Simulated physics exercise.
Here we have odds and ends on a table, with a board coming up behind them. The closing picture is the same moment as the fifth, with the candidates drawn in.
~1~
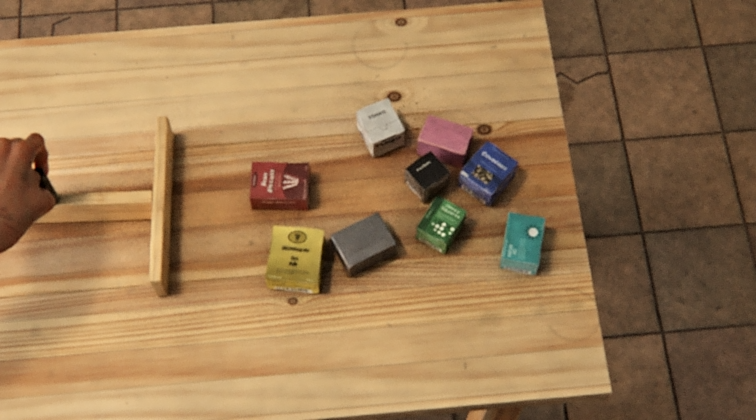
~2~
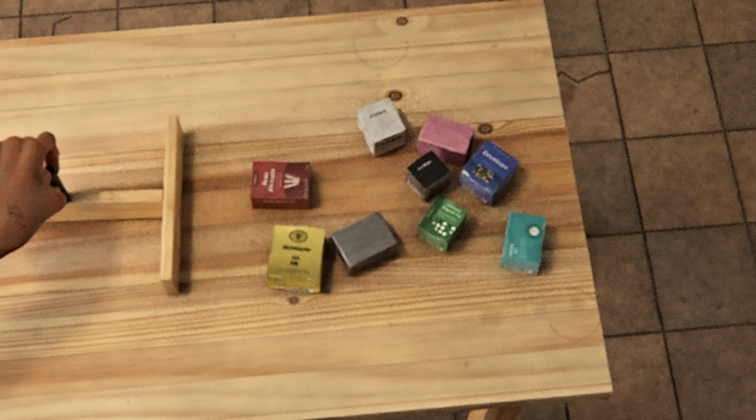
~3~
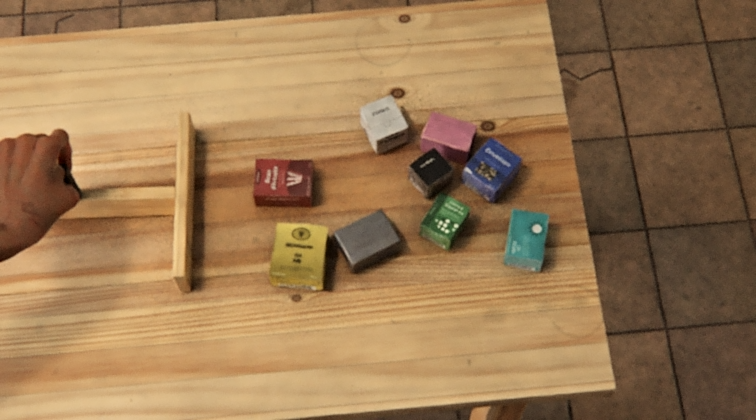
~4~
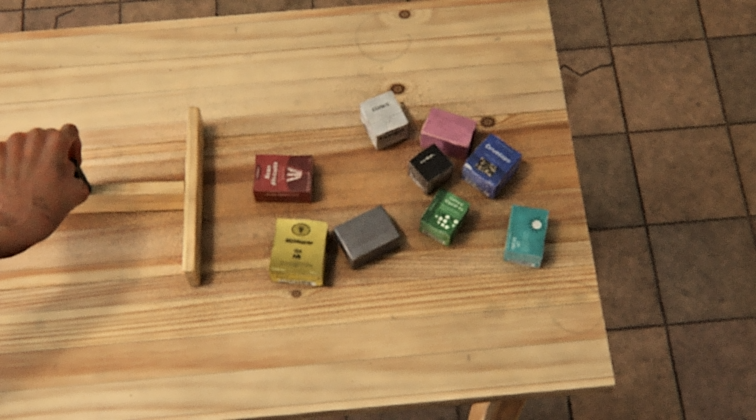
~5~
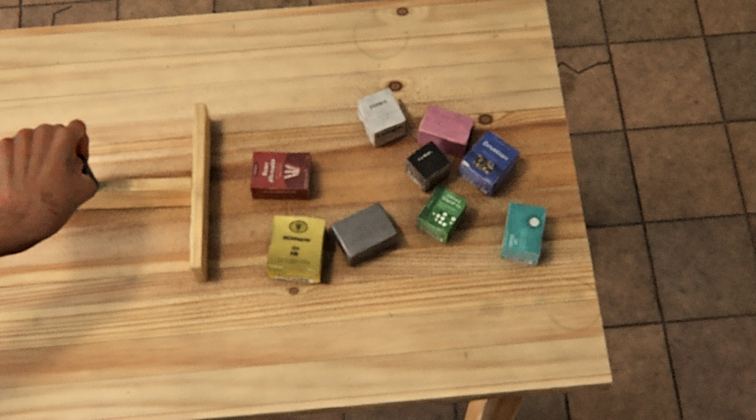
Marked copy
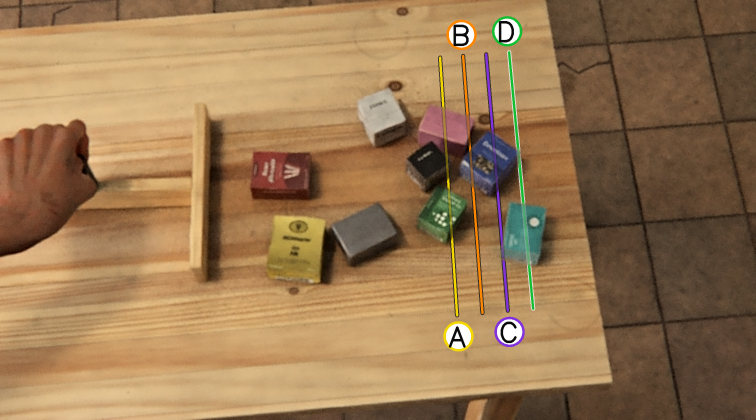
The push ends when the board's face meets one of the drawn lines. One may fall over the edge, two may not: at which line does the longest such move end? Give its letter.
No farther than A.
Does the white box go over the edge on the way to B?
No.
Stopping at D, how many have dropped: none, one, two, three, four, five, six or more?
Six or more.
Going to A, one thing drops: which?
It is the turquoise packet.
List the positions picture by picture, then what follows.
The first frame shows blue packet (488, 174); black box (427, 177); grey block (364, 244).
The second frame shows board (169, 195); turquoise packet (524, 242).
The third frame shows board (181, 192); pink block (449, 138).
The fourth frame shows board (191, 186); yellow packet (299, 252).
The fifth frame shows board (198, 183); blue packet (489, 164); black box (428, 167); grey block (365, 234).
On the marked copy, A at (448, 180); B at (472, 178); C at (496, 176); D at (521, 174).
Following A. Soon after the start, board (288, 175); yellow packet (323, 246); grey block (382, 236).
Later, board (376, 168); turquoise packet (534, 234); blue packet (498, 156).
In the end, board (445, 162); turquoise packet over the edge; blue packet (559, 148); one fallen.
As for the rest, B drops three; C drops three; D drops six.
